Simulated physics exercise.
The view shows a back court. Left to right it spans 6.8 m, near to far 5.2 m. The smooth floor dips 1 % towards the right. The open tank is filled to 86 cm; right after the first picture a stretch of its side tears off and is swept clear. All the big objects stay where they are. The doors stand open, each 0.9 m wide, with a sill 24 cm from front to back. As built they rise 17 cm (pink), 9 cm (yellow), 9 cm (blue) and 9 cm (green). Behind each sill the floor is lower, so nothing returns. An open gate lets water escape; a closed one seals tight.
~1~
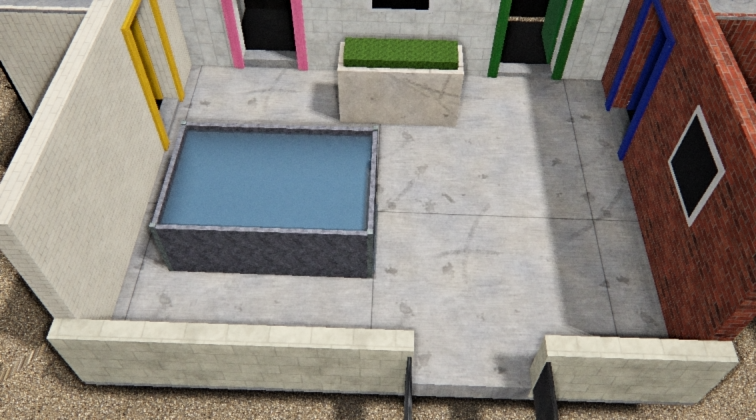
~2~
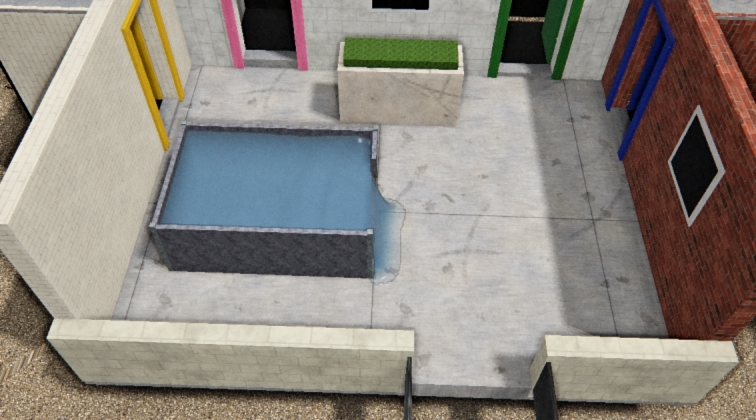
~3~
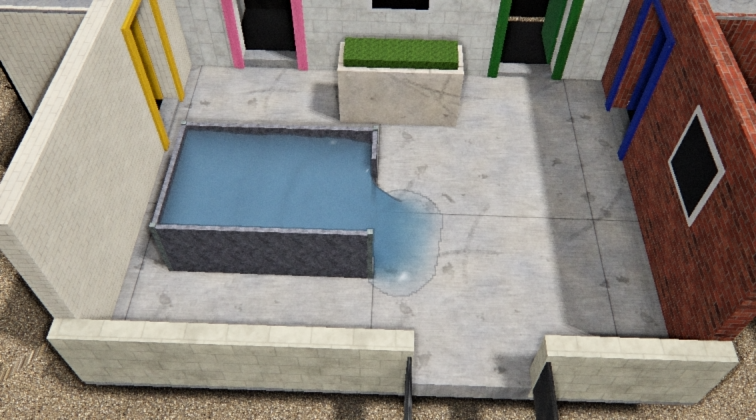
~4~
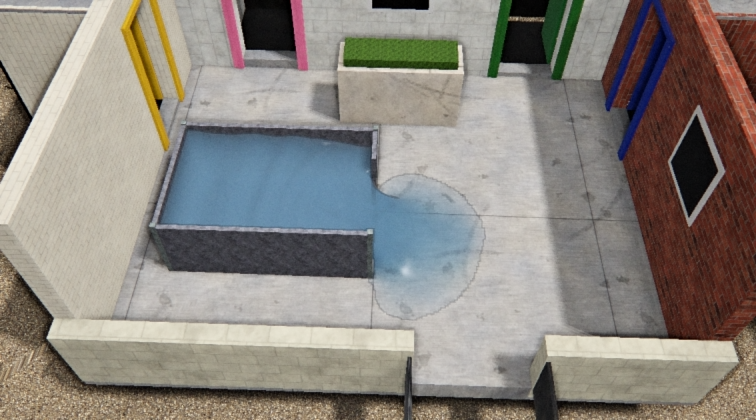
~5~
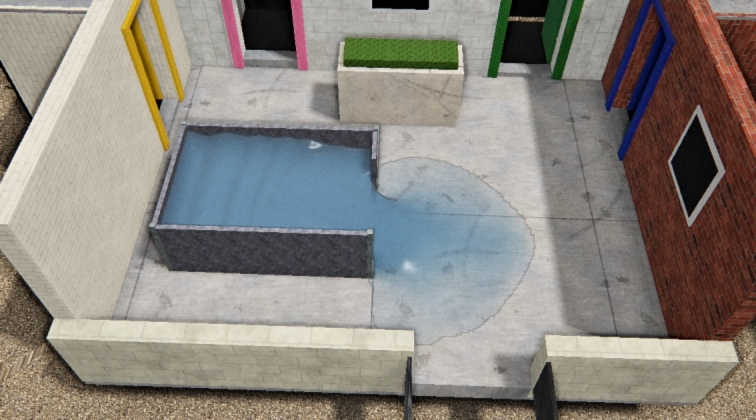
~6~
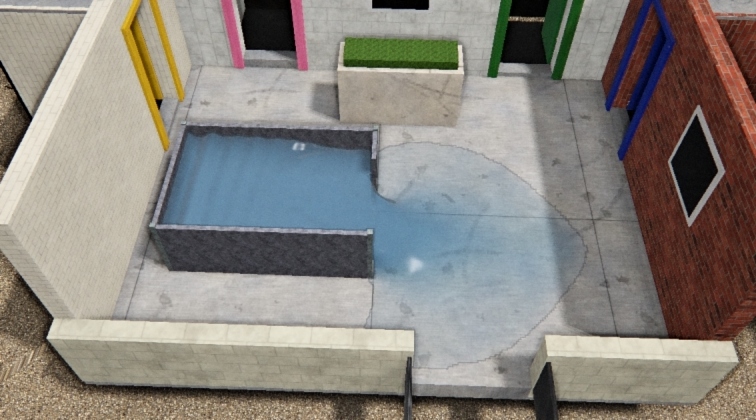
Water pouring from the open right side of a grey tank and spreading in a widening sheet across a walled courtyard floor.
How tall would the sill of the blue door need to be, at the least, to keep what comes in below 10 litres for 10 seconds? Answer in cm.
Some 20 cm above the ground.
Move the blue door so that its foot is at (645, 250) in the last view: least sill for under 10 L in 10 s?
Roughly 33 cm.
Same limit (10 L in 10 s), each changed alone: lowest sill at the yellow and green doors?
Roughly 7.5 cm at yellow and 21 cm at green.
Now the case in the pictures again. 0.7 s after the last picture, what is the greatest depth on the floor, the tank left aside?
Up to some 46 cm.
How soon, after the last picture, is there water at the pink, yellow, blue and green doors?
Pink 4.0 s, yellow 5.5 s, blue 0.7 s, green 1.4 s.
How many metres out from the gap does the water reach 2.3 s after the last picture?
Some 4.8 m out.
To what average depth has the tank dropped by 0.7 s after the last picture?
About 55 cm.
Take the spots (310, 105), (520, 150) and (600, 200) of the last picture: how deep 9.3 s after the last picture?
In that order: 3, 10 and 11 cm.
Then, 0.7 s after the last picture water covers 45 % of the floor, deepest (46 cm) near (381, 249); it has not reached the blue door.
Then, 2.3 s after the last picture water covers 50 % of the floor, deepest (36 cm) near (597, 93); 15 cm at the blue door, 35 litres in over its 9 cm sill.
Then, 9.3 s after the last picture water covers 90 % of the floor, deepest (14 cm) near (668, 374); 12 cm at the blue door, 199 litres in over its 9 cm sill.
At the blue door as built, the water peaked near 21 cm, 5.3 s after the last picture.
With a sill of 16.5 cm, 36 litres would have come in within the 10 s; with 22.5 cm, 2 litres. So under 10 litres takes about 20 cm.
